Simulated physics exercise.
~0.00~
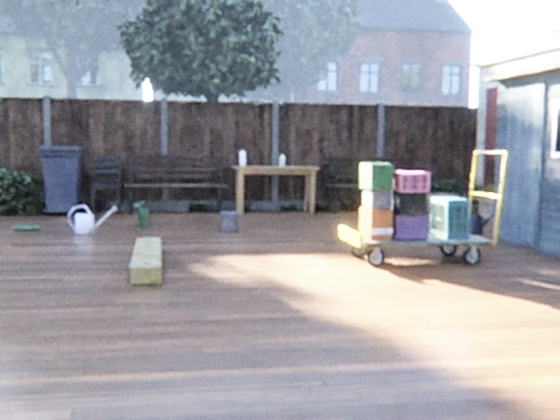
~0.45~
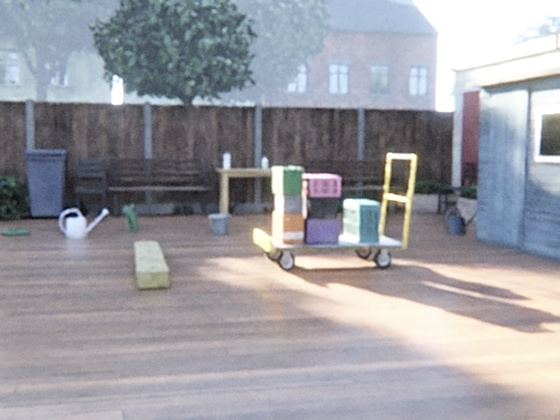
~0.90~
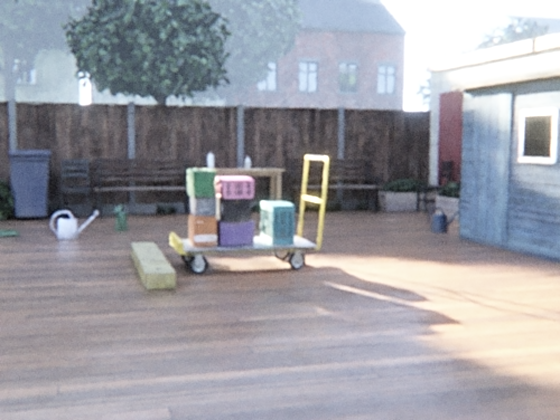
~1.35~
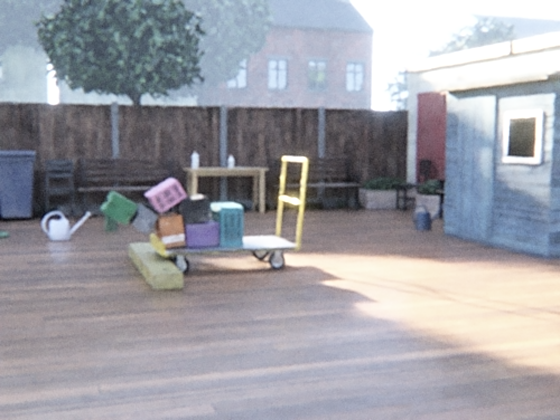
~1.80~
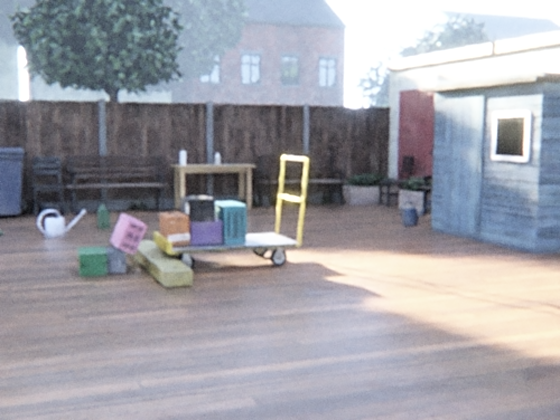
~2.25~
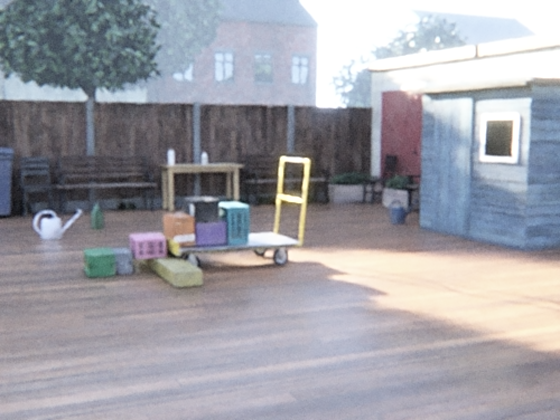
A flatbed cart loaded with colourful crates rolls left across a wooden deck and stops against a beam on the floor; the green, grey and pink crates topple off over the beam and settle beyond it, while the rest stay aboard.
